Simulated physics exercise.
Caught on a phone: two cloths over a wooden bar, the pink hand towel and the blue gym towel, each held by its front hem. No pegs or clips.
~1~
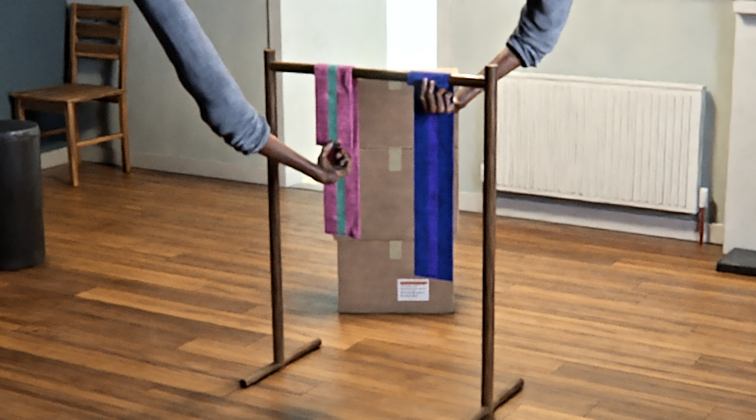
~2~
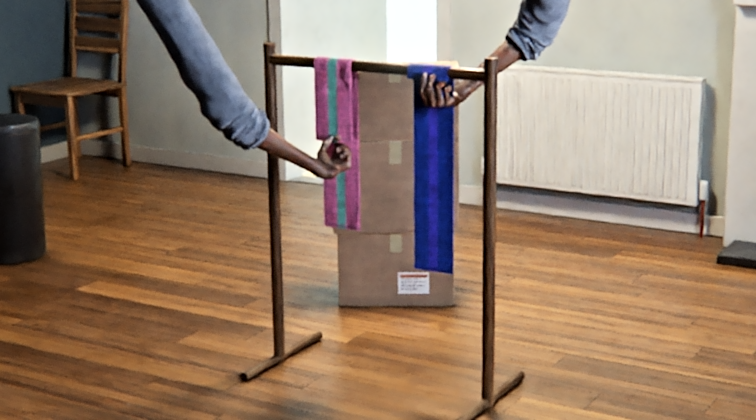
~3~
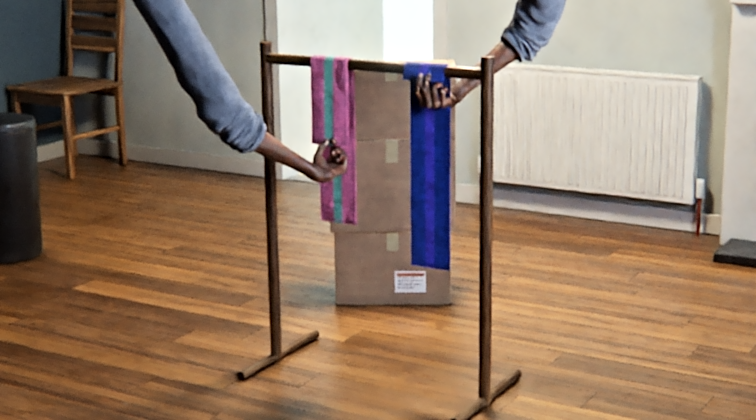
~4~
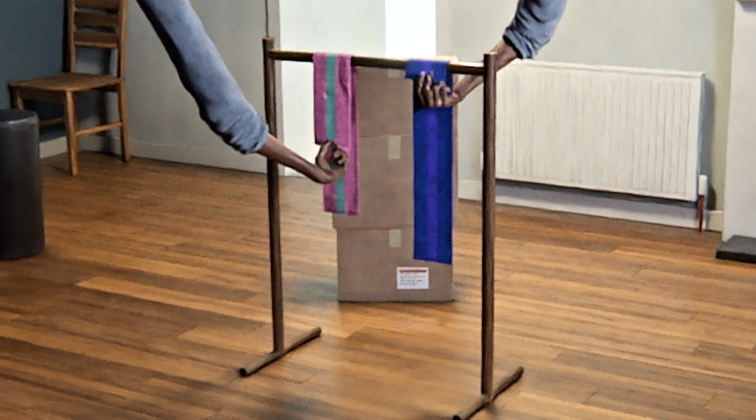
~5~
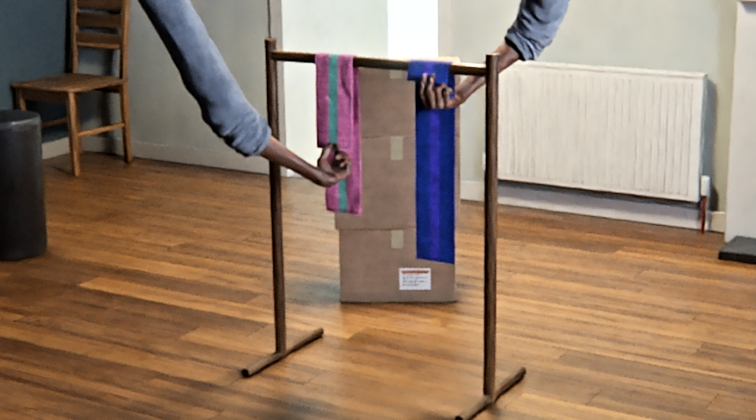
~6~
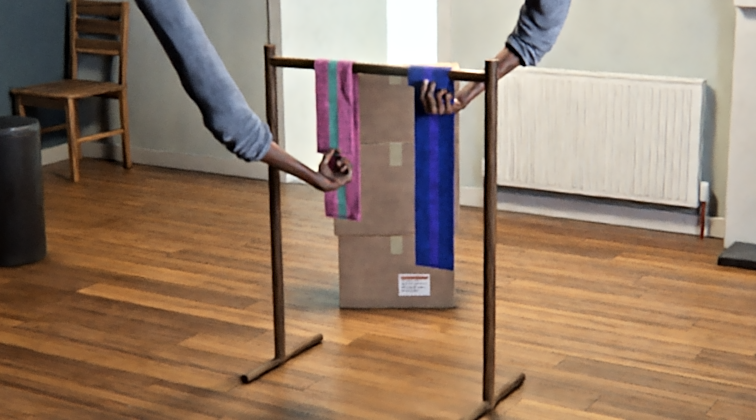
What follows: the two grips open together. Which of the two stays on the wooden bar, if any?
Outcome: The pink hand towel stays on. The blue gym towel slips to the floor.
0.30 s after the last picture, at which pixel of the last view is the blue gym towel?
Around (435, 206).
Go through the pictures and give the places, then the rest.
Hand towel front hem (343, 144), back hem (351, 233); gym towel front hem (417, 81), back hem (424, 273), in the first frame.
Hand towel front hem (343, 139); gym towel front hem (417, 74), in the second frame.
Hand towel front hem (339, 142); gym towel front hem (413, 76), in the third frame.
Hand towel front hem (340, 144); gym towel front hem (415, 75), in the fourth frame.
Hand towel front hem (342, 146); gym towel front hem (417, 77), in the fifth frame.
Hand towel front hem (343, 152), back hem (351, 216), front over half the back; gym towel front hem (418, 82), back hem (425, 262), front far shorter than the back, in the sixth frame.
Then, 0.30 s on from there, hand towel as it was left; gym towel clear of the rail and dropping near (435, 206).
Then, 0.54 s on from there, hand towel as it was left; gym towel clear of the rail and dropping near (437, 367).
Then, 0.84 s on from there, hand towel as it was left; gym towel in a heap on the floor near (436, 392).
In the end, hand towel as it was left; gym towel in a heap on the floor near (436, 392). The pink hand towel hangs there and the blue gym towel is pulled off by its long side.
